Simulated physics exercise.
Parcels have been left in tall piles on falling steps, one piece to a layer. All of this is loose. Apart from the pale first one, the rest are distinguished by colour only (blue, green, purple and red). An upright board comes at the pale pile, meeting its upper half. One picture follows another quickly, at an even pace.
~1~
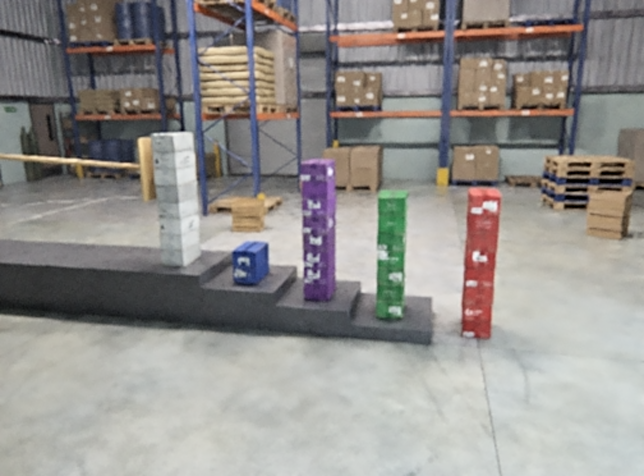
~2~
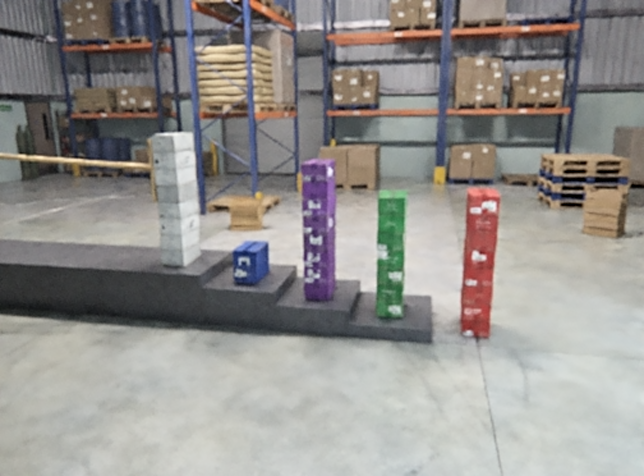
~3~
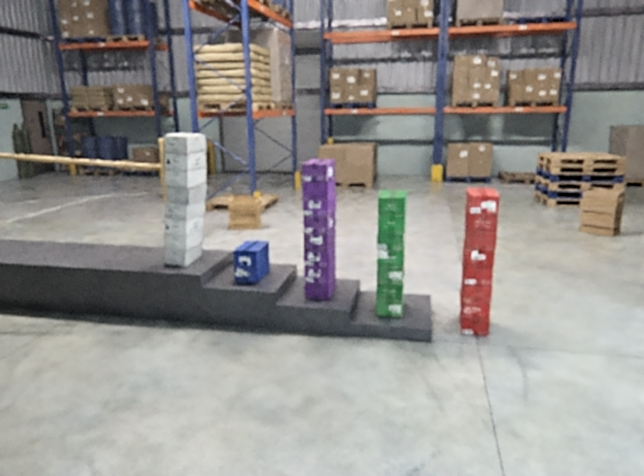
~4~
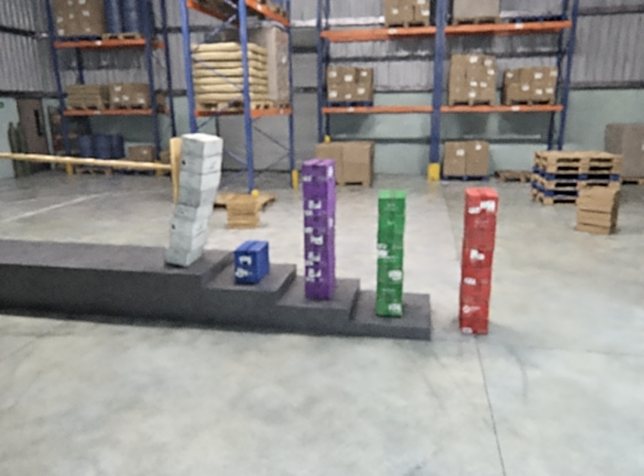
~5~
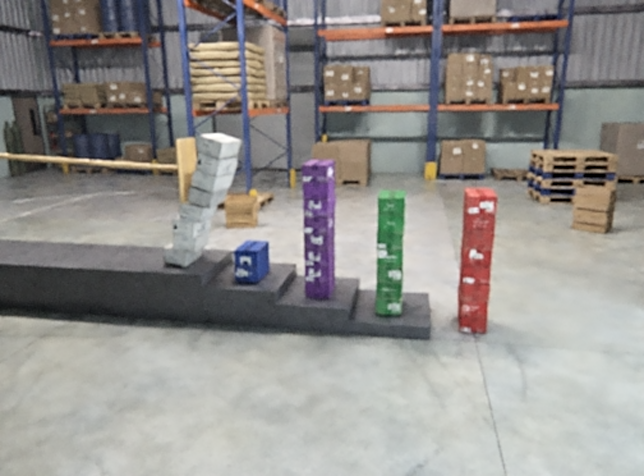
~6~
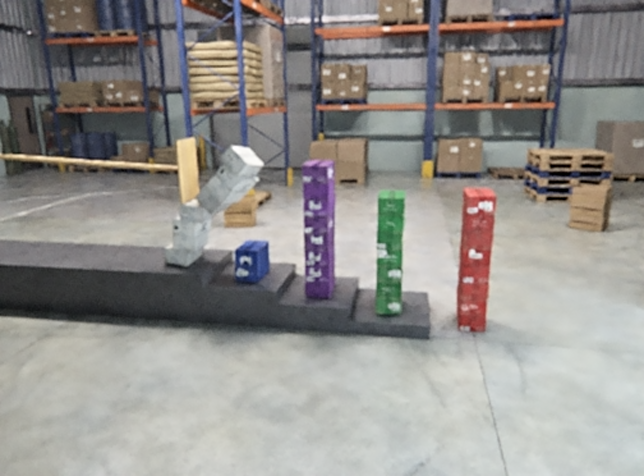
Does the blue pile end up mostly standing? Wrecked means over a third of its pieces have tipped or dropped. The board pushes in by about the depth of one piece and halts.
Yes.
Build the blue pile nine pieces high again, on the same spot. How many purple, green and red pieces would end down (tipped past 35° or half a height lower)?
Going pile by pile: Purple 7, green 6, red 7.
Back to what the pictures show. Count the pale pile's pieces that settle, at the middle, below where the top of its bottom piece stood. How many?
Of the pale pieces, the number is 4.
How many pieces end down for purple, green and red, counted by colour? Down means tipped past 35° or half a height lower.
The tally reads purple 0, then green 0, then red 0.
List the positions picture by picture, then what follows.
In the first picture (places mark the middle of the side facing us; the camera moves round a little), board (140, 162) not yet touching; top blue parcel (244, 259); top purple parcel (313, 172); the rest undisturbed.
Board (150, 163) not yet touching; top blue parcel (245, 259), in the second picture.
Board (161, 163) pushing, top of the pale pile leaning barely; top blue parcel (245, 259); the rest undisturbed, in the third picture.
Board (172, 163) pushing, top of the pale pile leaning a little; top blue parcel (246, 258); the rest undisturbed, in the fourth picture.
Board (178, 164) stopped, top of the pale pile leaning clearly; top blue parcel (246, 259); the rest undisturbed, in the fifth picture.
Board (178, 164) stopped, top of the pale pile leaning well over; top blue parcel (246, 259); top red parcel (482, 205); the rest undisturbed, in the sixth picture.
Soon after the last picture, 4 of the pale pile down; none of the 2 blue parcels down (0 of 25 in all colours); top blue parcel unmoved.
A little later, 4 of the pale pile down; none of the 2 blue parcels down (0 of 25 in all colours); top blue parcel shifted a little.
At rest, 4 of the pale pile down; none of the 2 blue parcels down (0 of 25 in all colours); top blue parcel shifted a little; top red parcel unmoved. As the last picture would show them, middles, top blue parcel near (253, 252), top red parcel near (479, 201).
